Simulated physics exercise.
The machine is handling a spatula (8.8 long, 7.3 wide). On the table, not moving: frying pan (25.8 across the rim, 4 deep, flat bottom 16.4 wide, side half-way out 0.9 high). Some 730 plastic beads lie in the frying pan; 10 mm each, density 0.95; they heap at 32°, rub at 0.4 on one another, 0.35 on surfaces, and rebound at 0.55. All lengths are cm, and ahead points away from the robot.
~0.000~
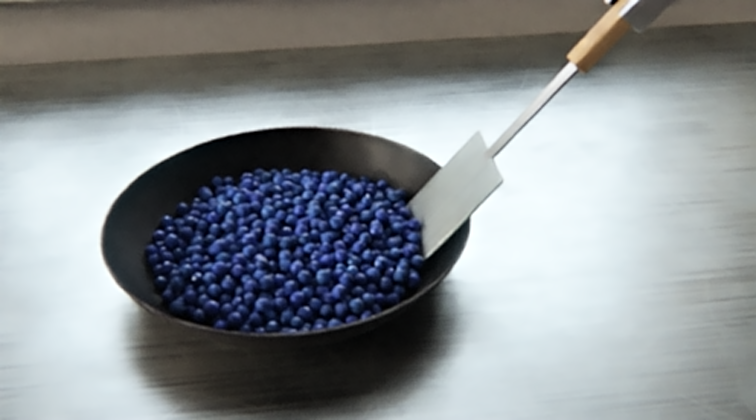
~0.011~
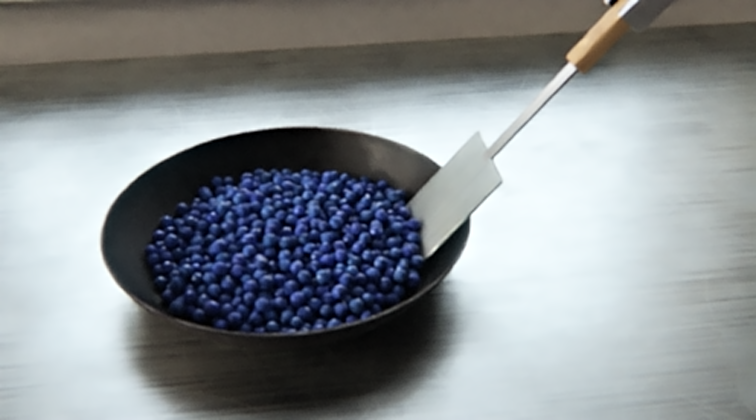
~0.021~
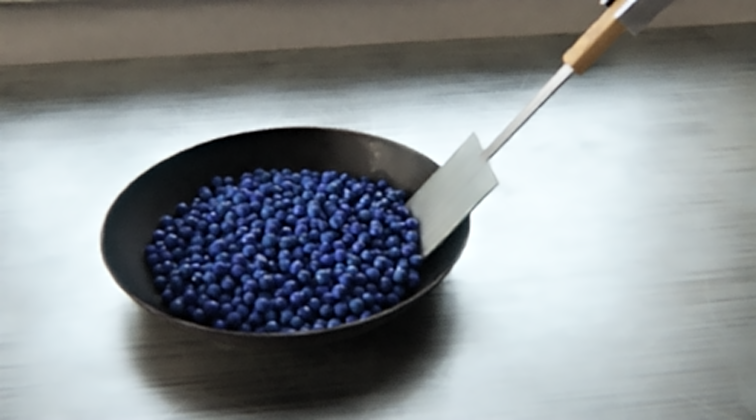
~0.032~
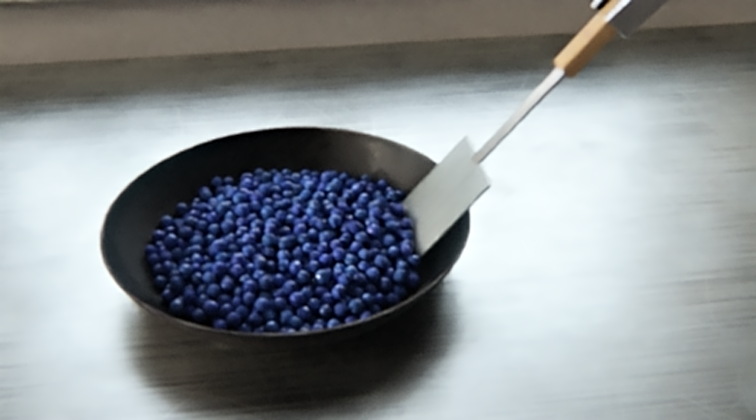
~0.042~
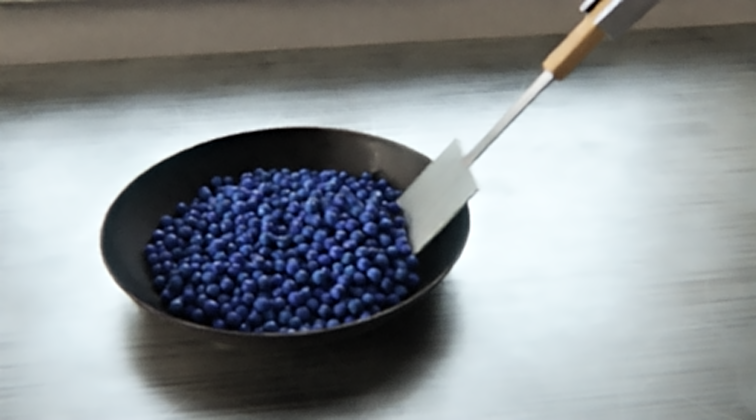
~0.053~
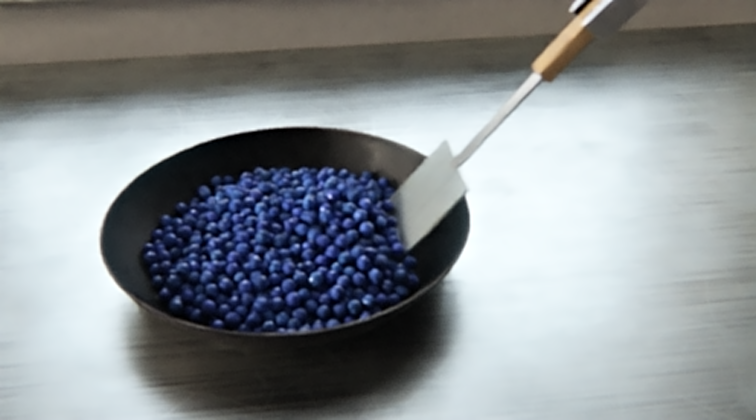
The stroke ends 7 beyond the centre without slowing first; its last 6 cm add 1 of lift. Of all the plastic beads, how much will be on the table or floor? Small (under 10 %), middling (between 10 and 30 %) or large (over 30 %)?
Answer: Small; under 10 % of the plastic beads finish on the table or floor.
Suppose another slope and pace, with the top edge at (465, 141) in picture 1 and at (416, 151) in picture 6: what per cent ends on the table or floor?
Some 15 per cent.
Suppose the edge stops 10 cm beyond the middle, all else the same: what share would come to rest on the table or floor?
It would be near 25 per cent.
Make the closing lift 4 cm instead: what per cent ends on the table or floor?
Some 5 per cent.
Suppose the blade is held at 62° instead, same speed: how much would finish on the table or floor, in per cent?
Then about 5 per cent.
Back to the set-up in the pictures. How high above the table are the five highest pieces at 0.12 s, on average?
Roughly 7 cm.
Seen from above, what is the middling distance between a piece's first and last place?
Roughly 3 cm.
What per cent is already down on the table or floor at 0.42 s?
Roughly 5 per cent.
After 0.12 s, sloping 50°, highest piece 9 above the table; 726 in the frying pan, 1 on the blade or in flight.
After 0.19 s, sloping 50°, highest piece 10 above the table; 726 in the frying pan, 1 on the blade or in flight.
After 0.42 s, sloping 50°, highest piece 5 above the table; 700 in the frying pan, 26 on the table or floor, 1 on the blade or in flight.
After 1.47 s, sloping 50°, highest piece 5 above the table; 697 in the frying pan, 30 on the table or floor.
At rest, 697 in the frying pan, 30 on the table or floor. That is 4 % on the table or floor.
